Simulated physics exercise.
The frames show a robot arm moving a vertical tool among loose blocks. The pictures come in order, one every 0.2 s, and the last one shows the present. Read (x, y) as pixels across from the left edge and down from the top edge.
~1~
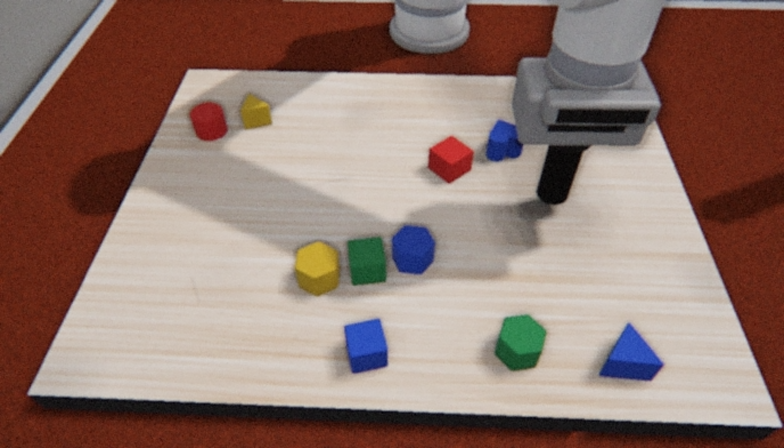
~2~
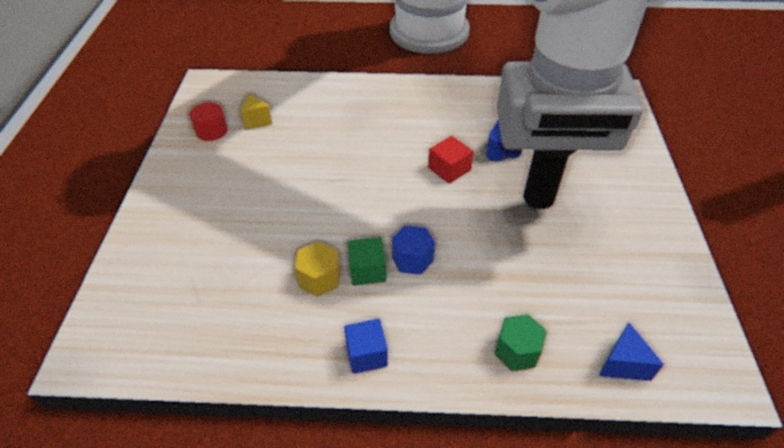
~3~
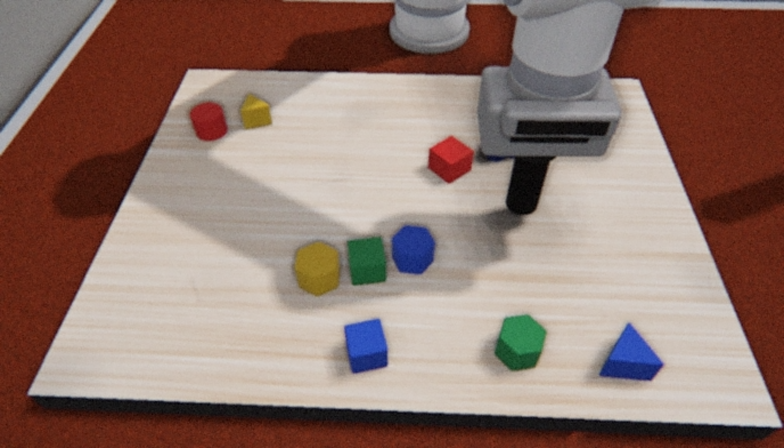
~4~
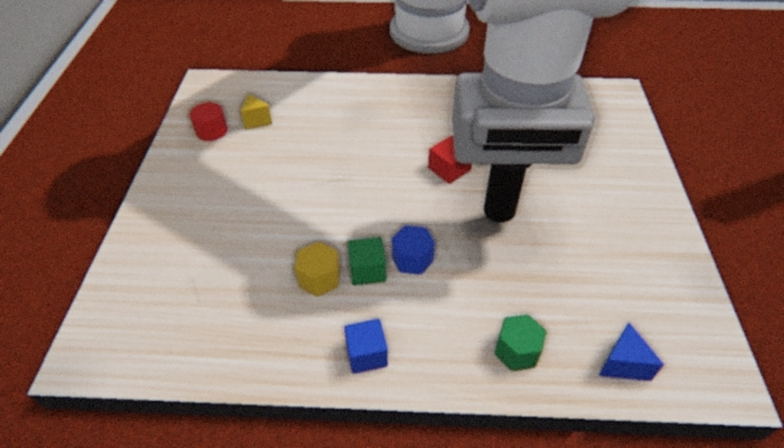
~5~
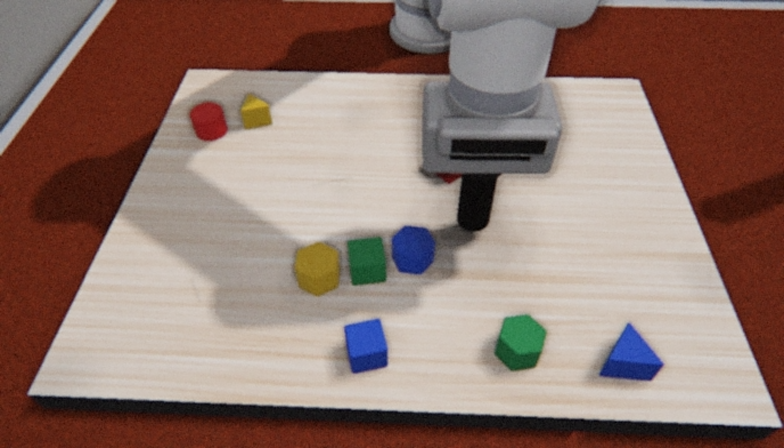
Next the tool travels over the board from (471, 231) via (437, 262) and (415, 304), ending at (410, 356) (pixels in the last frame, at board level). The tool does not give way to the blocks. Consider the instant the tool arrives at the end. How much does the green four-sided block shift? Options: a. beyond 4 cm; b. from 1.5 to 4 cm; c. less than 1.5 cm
b.
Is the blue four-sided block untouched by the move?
Short answer: Yes.
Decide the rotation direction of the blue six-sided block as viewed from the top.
It swings round clockwise.
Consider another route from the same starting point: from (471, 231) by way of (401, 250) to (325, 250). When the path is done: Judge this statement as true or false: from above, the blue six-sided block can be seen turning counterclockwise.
True
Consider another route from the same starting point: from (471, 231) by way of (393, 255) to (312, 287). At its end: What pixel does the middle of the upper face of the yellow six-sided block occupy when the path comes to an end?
I'd place it at (270, 266), taking the centre of its top.
On the path given first. One third of the way, tool at (437, 252); blue six-sided block at (400, 246), turned 20° clockwise.
Two thirds of the way, tool at (415, 294); yellow six-sided block at (306, 259); green four-sided block at (346, 254), turned 15° clockwise; blue six-sided block at (386, 257), turned 40° clockwise.
At the end, tool at (411, 346); yellow six-sided block at (306, 259); blue four-sided block not moved; green four-sided block at (346, 254), turned 15° clockwise; blue six-sided block at (386, 257), turned 40° clockwise.
